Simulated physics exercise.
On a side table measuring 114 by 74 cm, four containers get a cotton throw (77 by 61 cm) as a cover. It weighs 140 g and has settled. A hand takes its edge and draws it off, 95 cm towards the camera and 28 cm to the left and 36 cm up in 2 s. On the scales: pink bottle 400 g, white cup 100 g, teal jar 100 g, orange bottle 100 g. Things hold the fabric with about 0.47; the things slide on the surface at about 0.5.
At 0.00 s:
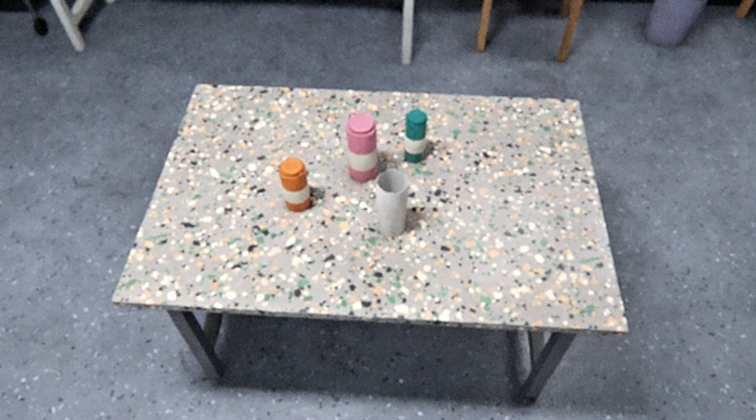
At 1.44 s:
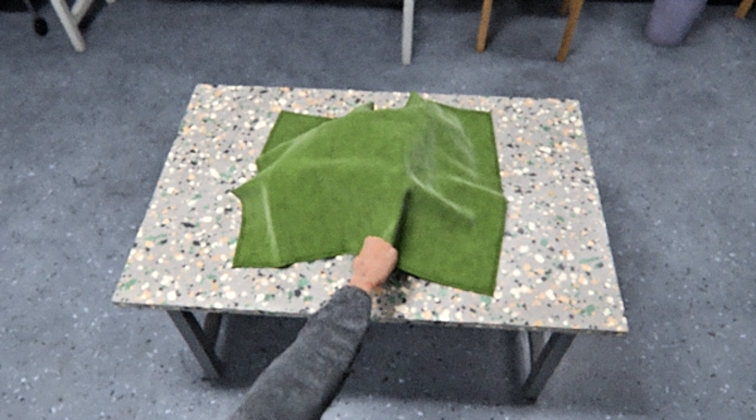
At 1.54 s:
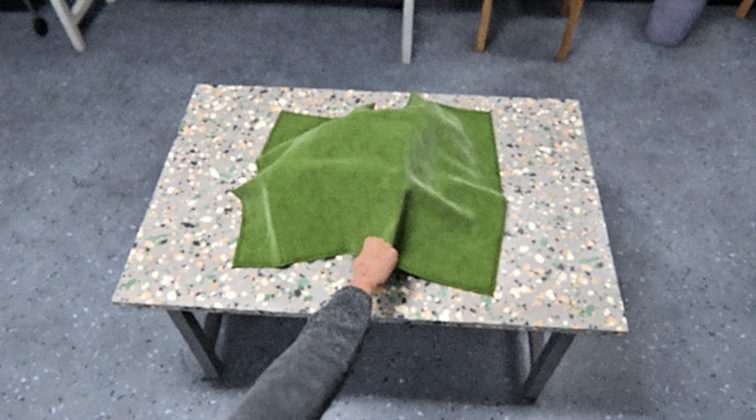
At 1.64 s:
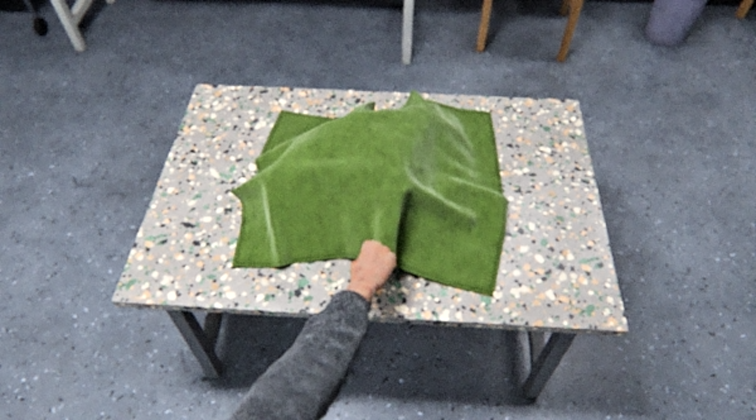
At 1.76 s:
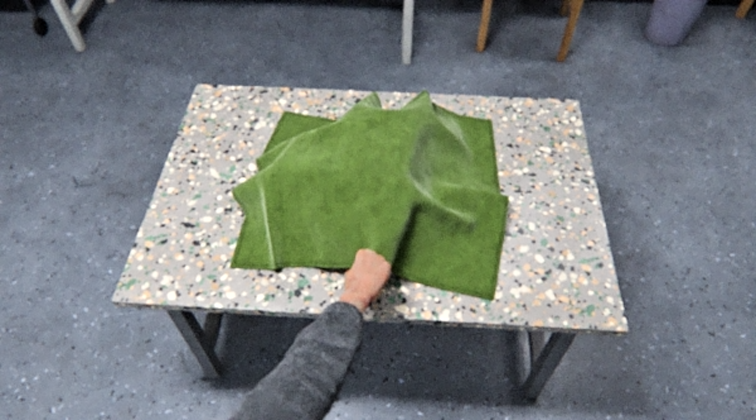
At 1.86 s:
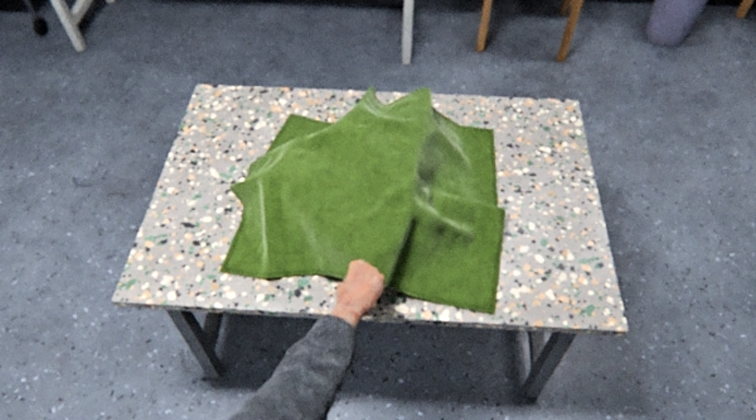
On a speckled table, a hand slowly pulls a green cloth covering four containers slightly forward.
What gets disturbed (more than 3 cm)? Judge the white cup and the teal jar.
In order: The white cup leaves its place; the teal jar keeps its place.
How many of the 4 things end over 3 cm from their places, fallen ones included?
2 of them.
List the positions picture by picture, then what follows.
In the first picture, white cup (393, 181), 17 cm tall; teal jar (417, 115), 15 cm tall; pink bottle (361, 122), 18 cm tall; orange bottle (291, 165), 14 cm tall.
In the second picture, cotton throw corners (232, 266) (281, 110) (491, 112) (493, 296); grip (373, 258).
In the third picture, cotton throw corners (232, 266) (281, 110); grip (373, 258).
In the fourth picture, cotton throw corners (232, 266) (281, 110); grip (371, 262).
In the fifth picture, cotton throw corners (230, 267) (284, 111); grip (366, 270).
In the sixth picture, cotton throw corners (220, 271) (291, 114) (493, 129) (495, 314); grip (359, 282).
By 2.3 s, middle of the cotton throw at (352, 253); white cup on its side, 13 cm off its start, orange bottle 9 cm off its start.
By 2.7 s, middle of the cotton throw at (317, 406); white cup on its side, 29 cm off its start, orange bottle on its side, 24 cm off its start.
By 3.1 s, middle of the cotton throw at a place out of view; white cup over the edge, orange bottle over the edge.
By 3.5 s, middle of the cotton throw at a place out of view; white cup over the edge, orange bottle over the edge.
By 4.3 s, middle of the cotton throw at a place out of view; white cup over the edge, teal jar 0 cm off its start at (417, 115), orange bottle over the edge.
